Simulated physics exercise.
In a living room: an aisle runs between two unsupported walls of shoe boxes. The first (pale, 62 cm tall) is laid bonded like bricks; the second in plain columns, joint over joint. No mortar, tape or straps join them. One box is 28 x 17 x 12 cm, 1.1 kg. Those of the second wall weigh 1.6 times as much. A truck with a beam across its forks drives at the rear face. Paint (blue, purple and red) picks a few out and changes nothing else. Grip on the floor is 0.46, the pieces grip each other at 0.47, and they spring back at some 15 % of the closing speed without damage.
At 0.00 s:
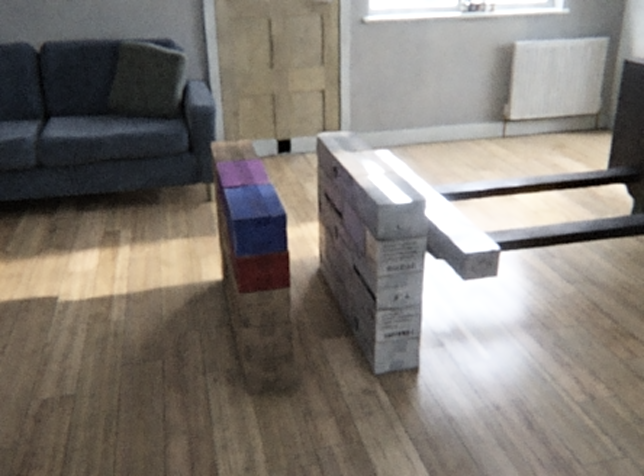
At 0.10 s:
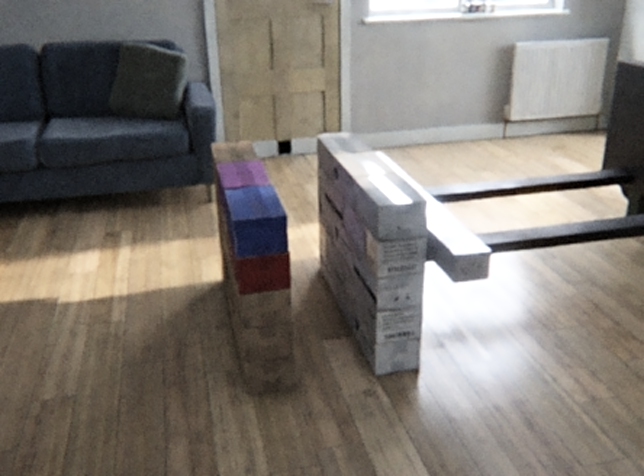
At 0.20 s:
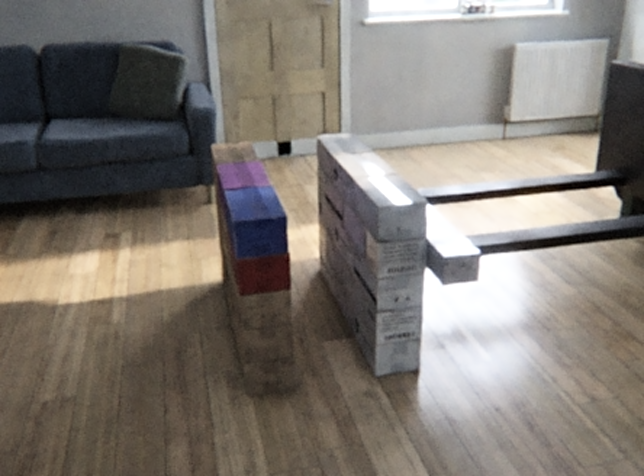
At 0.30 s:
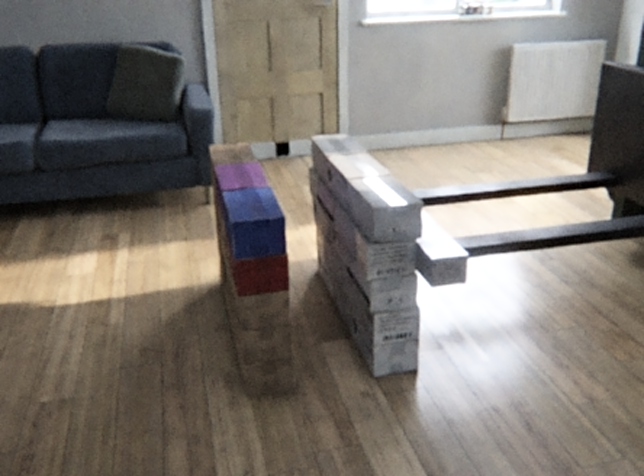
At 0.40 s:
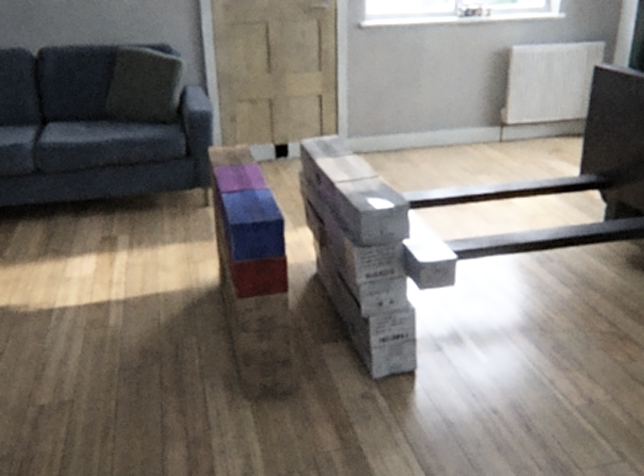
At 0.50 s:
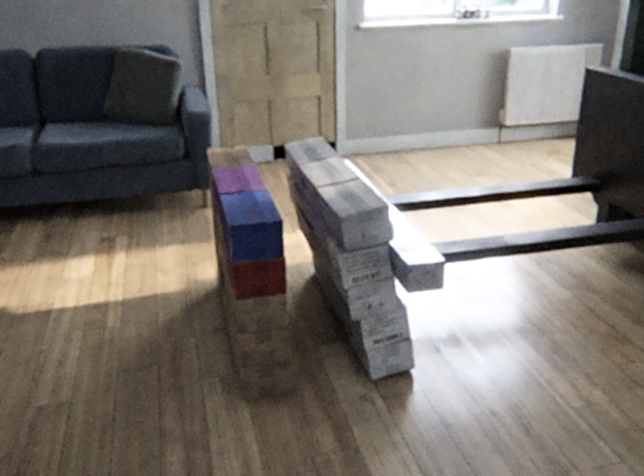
A wall of pale boxes leaning left as a beam on dark forks pushes it toward a still wall with coloured boxes.
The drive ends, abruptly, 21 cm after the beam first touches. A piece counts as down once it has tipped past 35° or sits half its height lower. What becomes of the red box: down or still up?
In the end the red box remains up.
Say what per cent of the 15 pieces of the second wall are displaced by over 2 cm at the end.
It is 20 per cent.
After 0.64 s, 0 of the pale wall down; none of the 15 boxes of the second wall down; red box unmoved.
After 0.84 s, 0 of the pale wall down; none of the 15 boxes of the second wall down, 1 disturbed; red box unmoved.
In the end (1.6 s), 0 of the pale wall down; none of the 15 boxes of the second wall down, 4 disturbed; red box 18 mm from its place; blue box 36 mm from its place; purple box 22 mm from its place. From the last view, middles, red box near (249, 262), blue box near (240, 226).
